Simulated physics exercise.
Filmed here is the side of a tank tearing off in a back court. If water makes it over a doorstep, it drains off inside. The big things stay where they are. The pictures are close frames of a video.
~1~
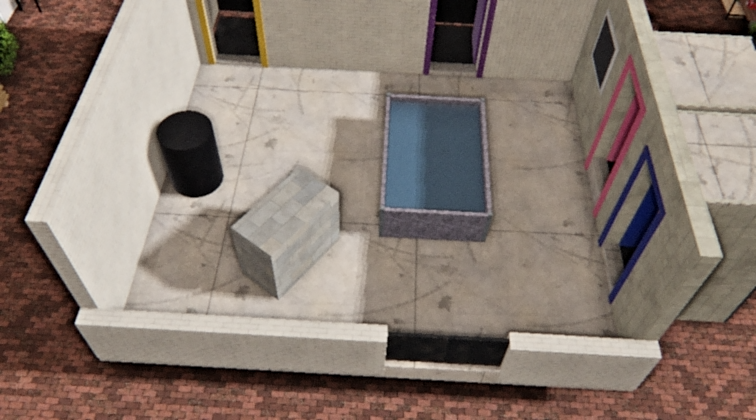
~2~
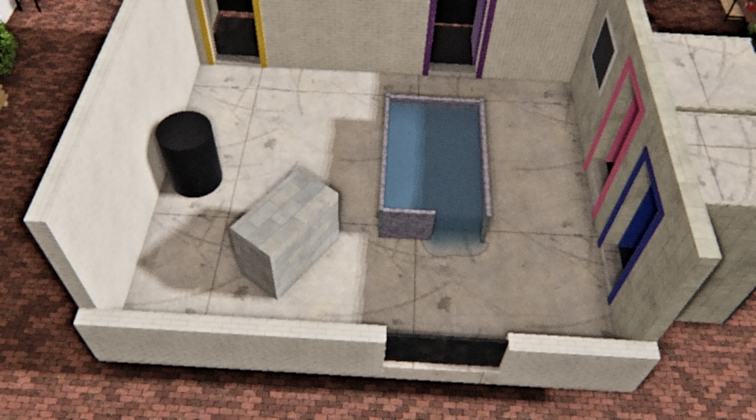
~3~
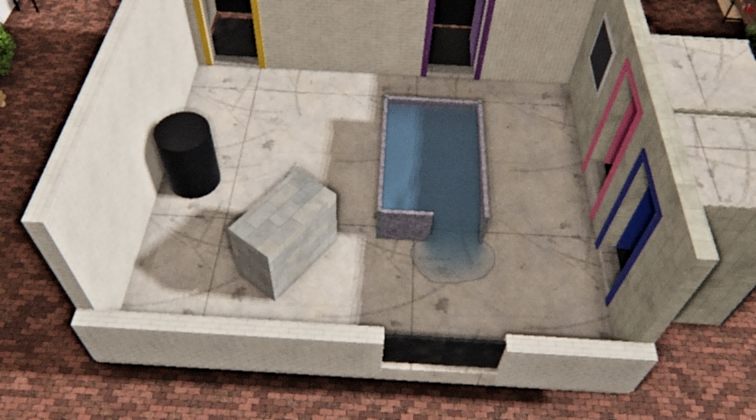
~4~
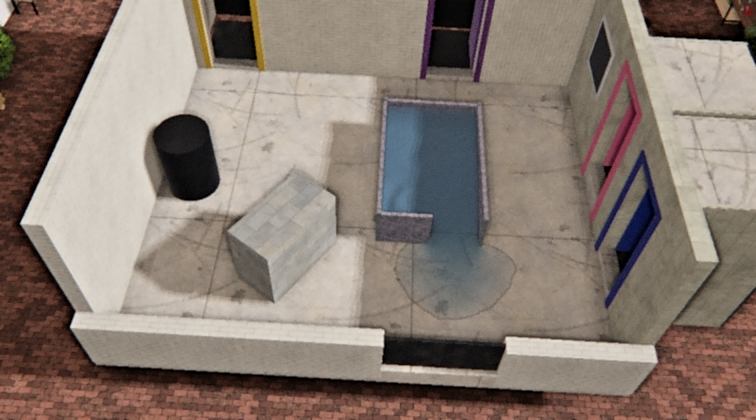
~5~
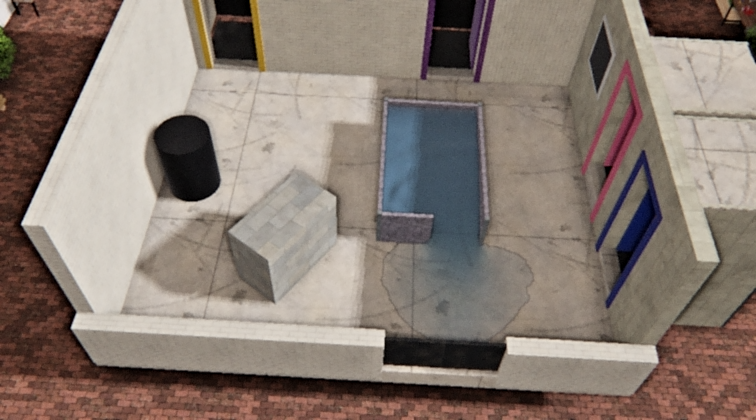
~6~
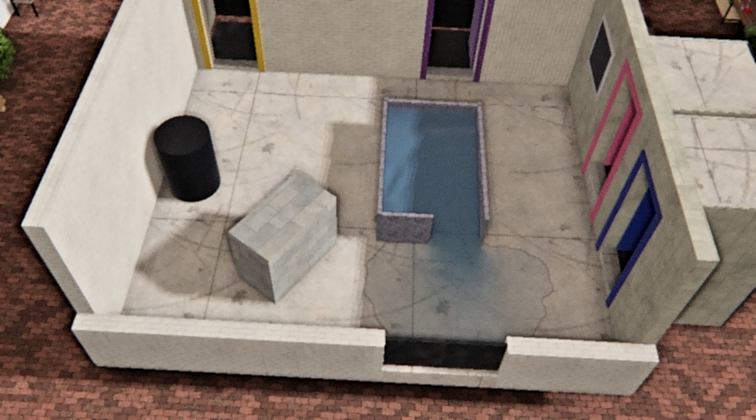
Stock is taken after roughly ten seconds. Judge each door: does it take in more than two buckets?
Pink door: Two buckets or fewer; yellow door: Two buckets or fewer; blue door: Two buckets or fewer; purple door: Two buckets or fewer.
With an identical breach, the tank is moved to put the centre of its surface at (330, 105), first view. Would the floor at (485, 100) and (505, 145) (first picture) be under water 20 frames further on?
Spot one ends up left untouched, spot two left untouched.
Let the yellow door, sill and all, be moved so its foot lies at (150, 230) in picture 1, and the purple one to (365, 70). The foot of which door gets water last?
Go with the one in purple.
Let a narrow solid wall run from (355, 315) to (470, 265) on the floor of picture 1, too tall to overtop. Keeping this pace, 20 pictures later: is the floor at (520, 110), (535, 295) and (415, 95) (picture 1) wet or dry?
Results in sequence: Bone-dry / swamped / bone-dry.
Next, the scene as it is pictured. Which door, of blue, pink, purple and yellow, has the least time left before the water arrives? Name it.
First in line is the door marked blue.
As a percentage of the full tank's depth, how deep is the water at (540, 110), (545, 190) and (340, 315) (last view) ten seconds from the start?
In order: 12, 4, 6 %.
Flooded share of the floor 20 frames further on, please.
Around 40 percent.
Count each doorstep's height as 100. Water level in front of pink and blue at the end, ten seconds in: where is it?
The first sits near 10 in a hundred and the second near 50 in a hundred.
A moment on, water covers 15 % of the floor; the pink door not reached, the yellow door not reached, the blue door not reached, the purple door not reached.
Next, water covers 20 % of the floor; the pink door not reached, the yellow door not reached, the blue door wet at the sill, nothing in, the purple door not reached.
Then, water covers 40 % of the floor; the pink door wet at the sill, nothing in, the yellow door not reached, the blue door wet at the sill, nothing in, the purple door not reached.
Later, water covers 65 % of the floor; the pink door wet at the sill, nothing in, the yellow door not reached, the blue door wet at the sill, nothing in, the purple door wet at the sill, nothing in.
In the end, water covers 95 % of the floor; the pink door wet at the sill, nothing in, the yellow door wet at the sill, nothing in, the blue door wet at the sill, nothing in, the purple door wet at the sill, nothing in.
